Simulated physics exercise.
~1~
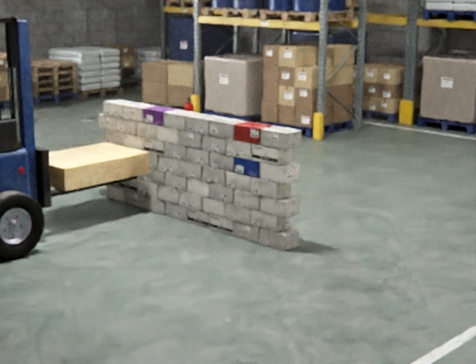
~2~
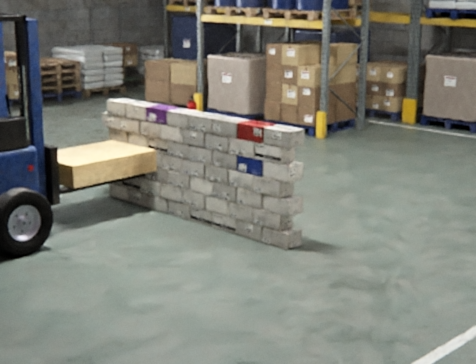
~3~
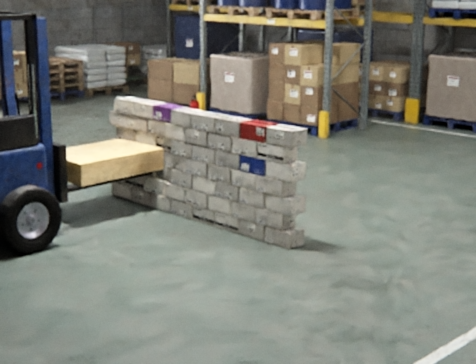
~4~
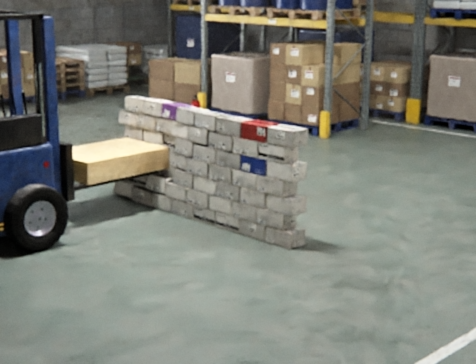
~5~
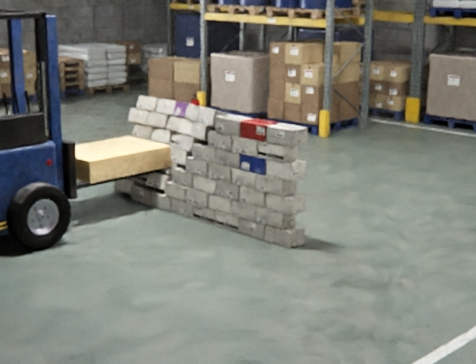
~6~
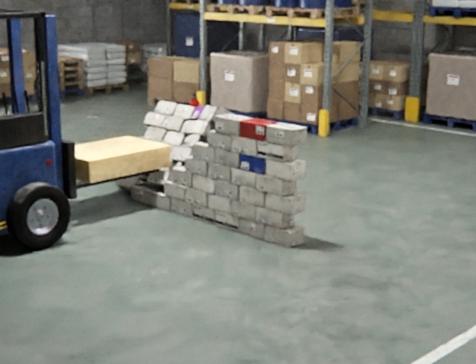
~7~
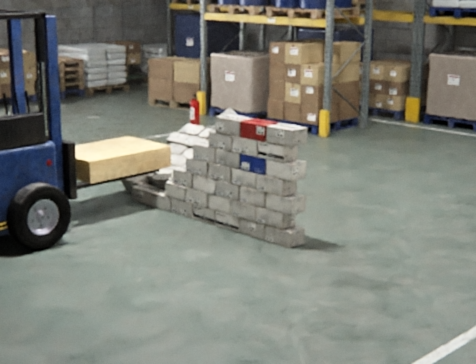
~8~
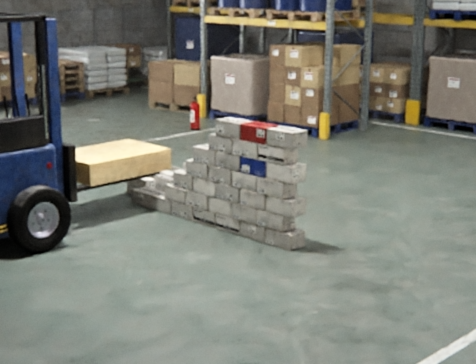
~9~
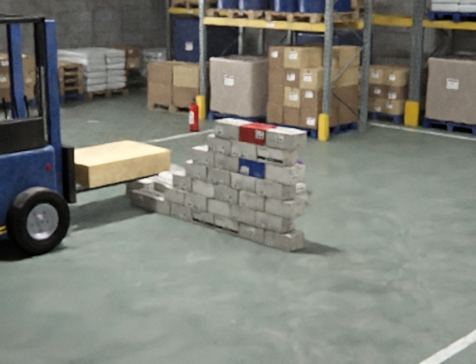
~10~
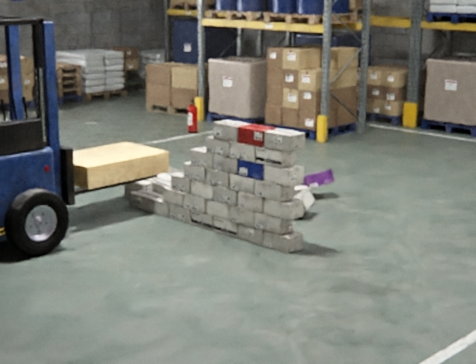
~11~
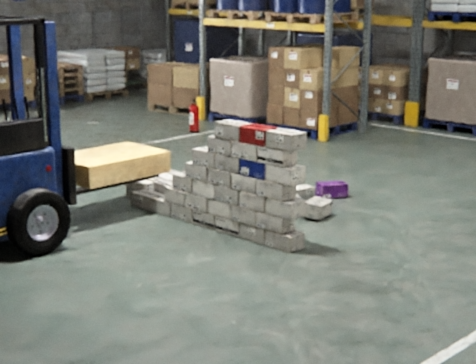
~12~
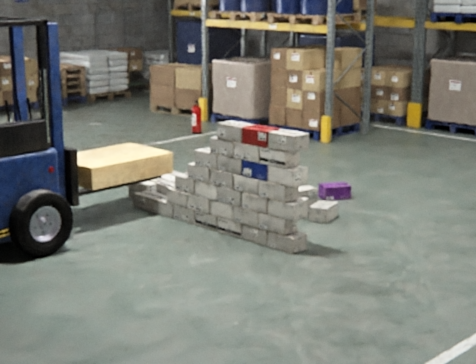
To begin with, a blue lift truck at the left holds a pale, box-shaped load against a wall of grey blocks in a warehouse, with purple, red and blue blocks among them. The truck edges right, pushing the wall's left part, and then stops. The upper left blocks lean over and tumble out of sight behind the wall, taking the purple one along and revealing a red extinguisher. The purple block reappears beyond the right end and settles on the floor near some grey ones. The stepped remainder stays standing, with the red and blue blocks still in place.
